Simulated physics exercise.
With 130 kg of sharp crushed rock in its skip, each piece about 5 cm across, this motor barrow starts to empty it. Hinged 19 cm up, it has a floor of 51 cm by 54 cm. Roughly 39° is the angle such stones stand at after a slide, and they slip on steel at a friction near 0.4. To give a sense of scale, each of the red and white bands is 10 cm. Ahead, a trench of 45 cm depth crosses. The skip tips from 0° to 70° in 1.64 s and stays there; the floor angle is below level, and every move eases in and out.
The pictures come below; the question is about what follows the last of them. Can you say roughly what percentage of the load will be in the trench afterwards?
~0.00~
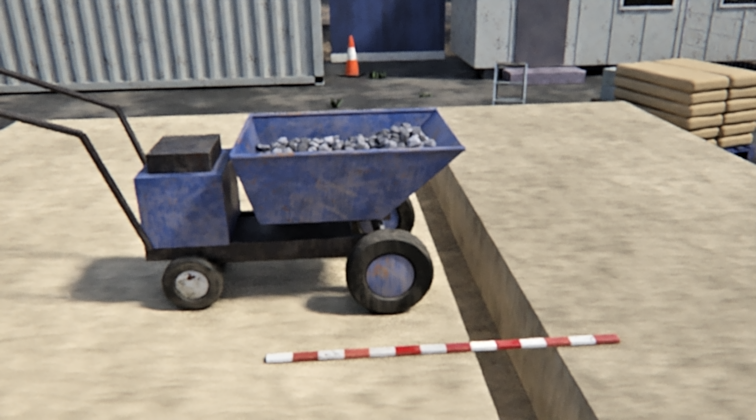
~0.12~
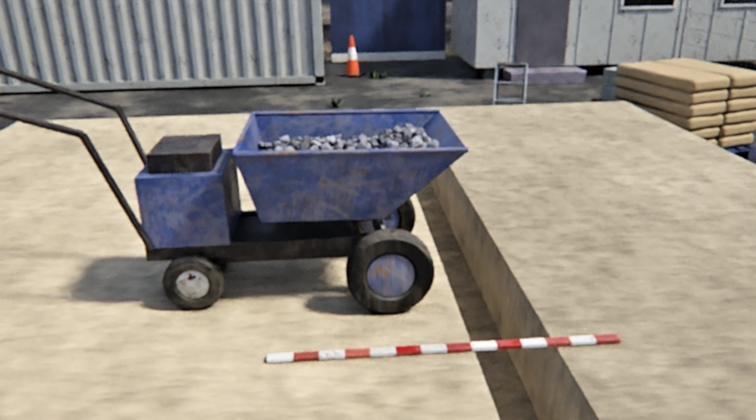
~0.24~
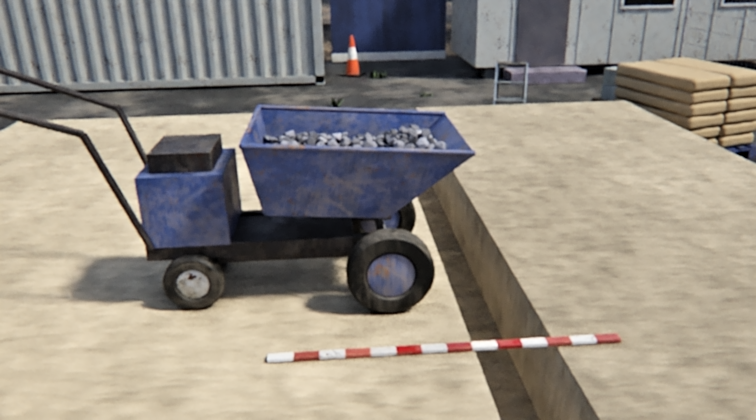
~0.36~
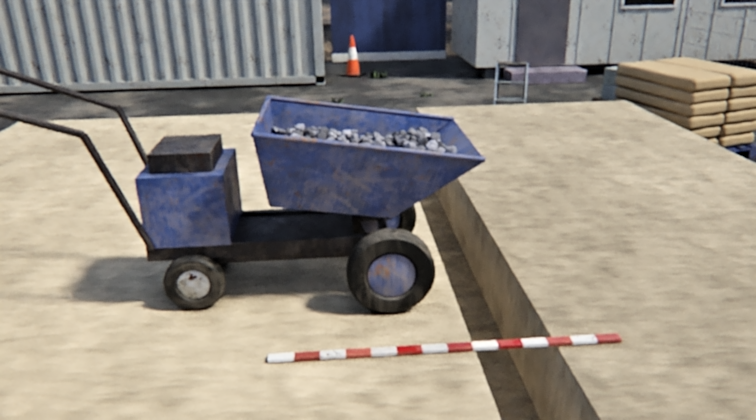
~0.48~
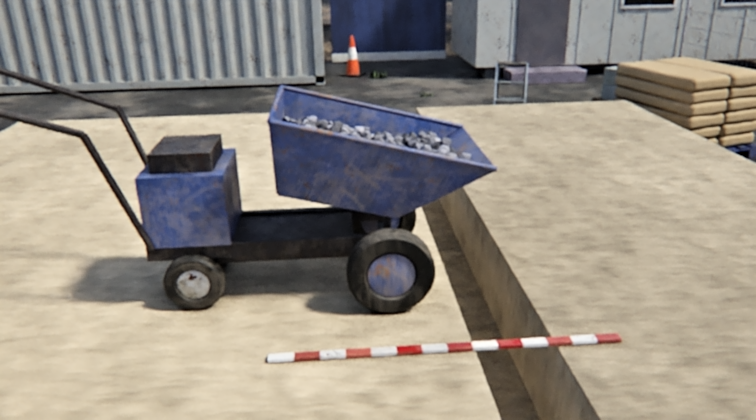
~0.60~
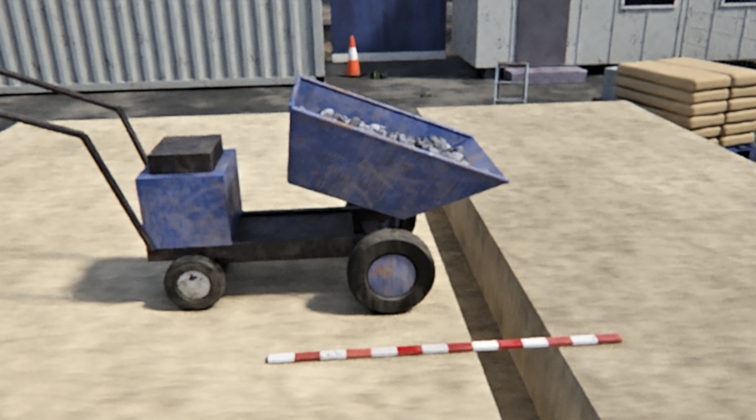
Roughly 4 per cent, I would say.
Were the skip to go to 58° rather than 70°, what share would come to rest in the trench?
About 15 per cent would end up in the trench.
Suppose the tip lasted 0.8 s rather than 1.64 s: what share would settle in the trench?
It would be near 5 percent.
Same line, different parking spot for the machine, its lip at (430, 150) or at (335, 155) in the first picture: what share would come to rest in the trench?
Roughly 75 in a hundred from the first, 40 in a hundred from the second.
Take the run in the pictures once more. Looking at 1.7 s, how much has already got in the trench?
0 per cent or so by then.
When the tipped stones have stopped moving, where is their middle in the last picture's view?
Their middle ends up near (557, 263).
After 1.2 s the floor is at 59°; 100 % in the skip; the foremost stones are at (516, 228).
After 1.7 s the floor is at 70°; 72 % in the skip, 27 % past the trench; the foremost stones are at (586, 261).
After 2.1 s the floor is at 70°; 48 % in the skip, 1 % in the trench, 52 % past the trench; the foremost stones are at (644, 266).
After 4.0 s the floor is at 70°; 42 % in the skip, 4 % in the trench, 54 % past the trench; the foremost stones are at (658, 269).
